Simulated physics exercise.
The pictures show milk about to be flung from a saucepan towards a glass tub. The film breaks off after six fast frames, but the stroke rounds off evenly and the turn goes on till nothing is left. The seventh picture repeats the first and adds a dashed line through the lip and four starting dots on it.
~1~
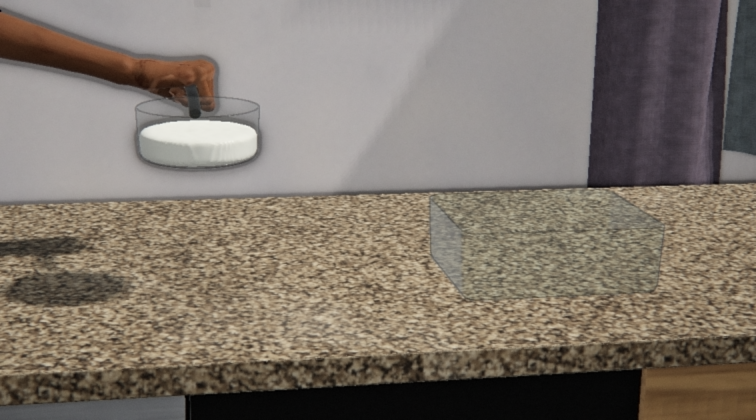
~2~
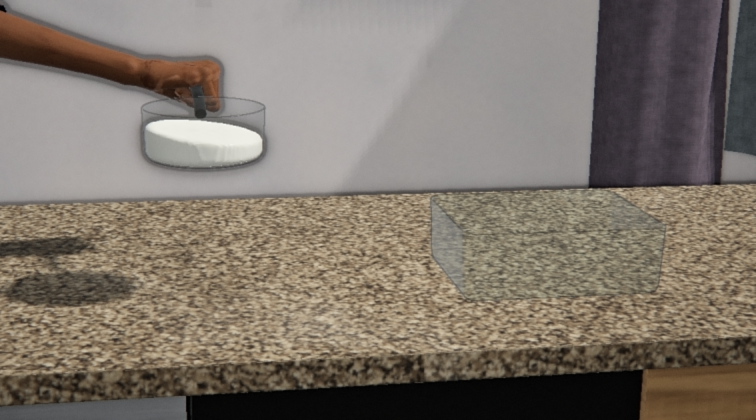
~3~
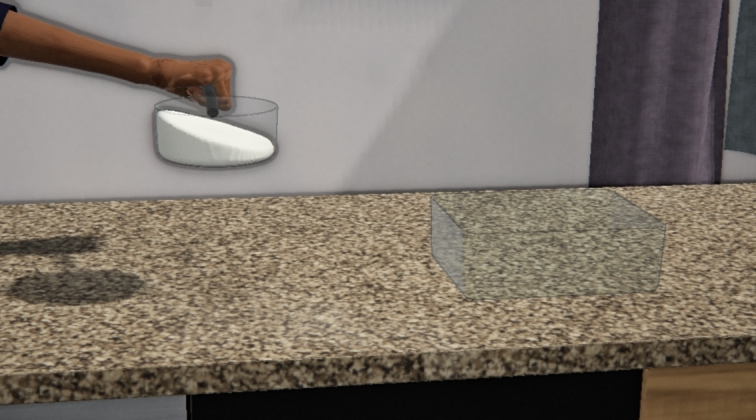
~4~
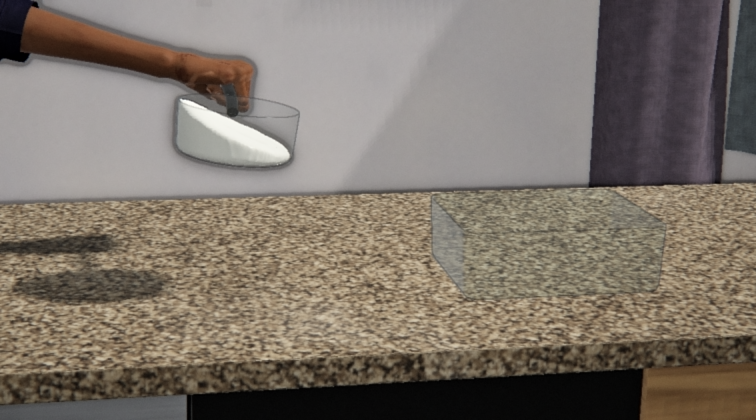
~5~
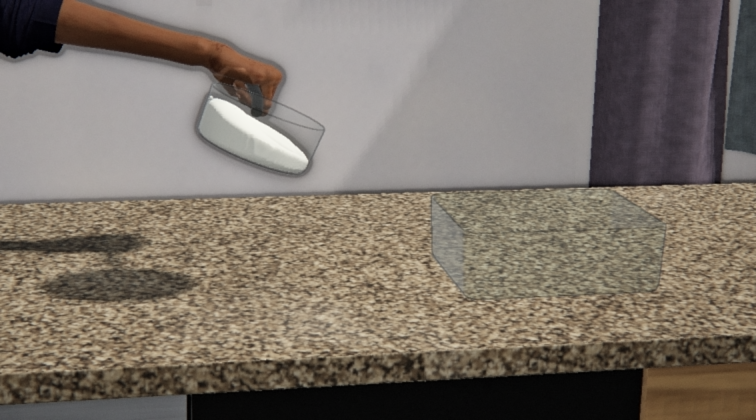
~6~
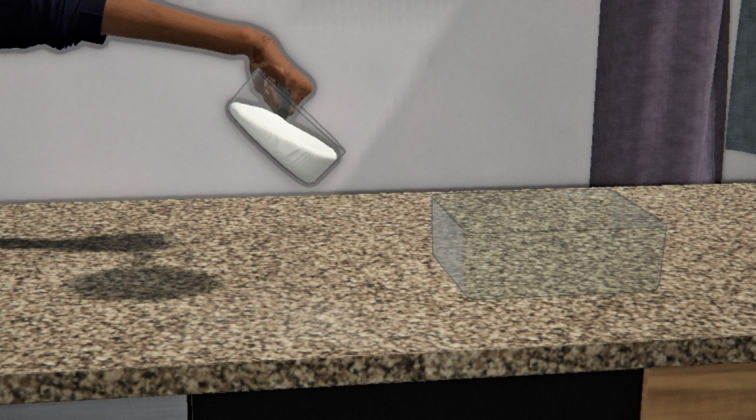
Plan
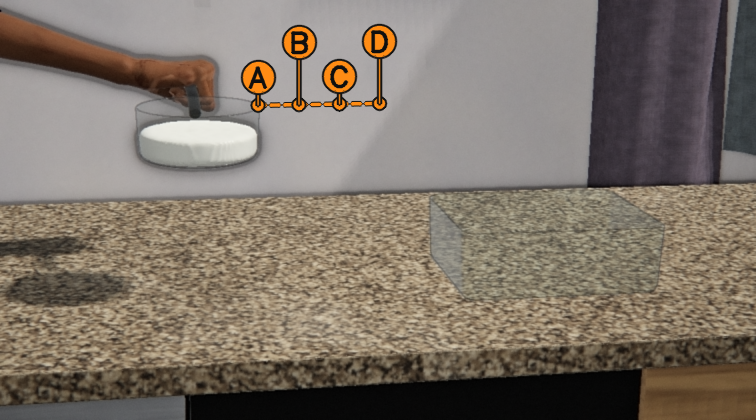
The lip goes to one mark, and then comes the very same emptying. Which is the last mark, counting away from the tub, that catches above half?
B will do.
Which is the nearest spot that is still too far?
The answer is A.
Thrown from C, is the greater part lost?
No, not at all.
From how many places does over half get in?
Three of the four.
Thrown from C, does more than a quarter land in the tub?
Yes, it does.
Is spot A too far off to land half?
Yes.
In orange, A at (258, 105); B at (299, 104); C at (339, 104); D at (379, 103).
With A, about 26 % lands in the tub, 70 % falls short and 5 % goes beside or beyond.
With B, about 65 % lands in the tub, 26 % falls short and 9 % goes beside or beyond.
With C, about 74 % lands in the tub, 9 % falls short and 17 % goes beside or beyond.
With D, about 84 % lands in the tub, 7 % falls short and 10 % goes beside or beyond.
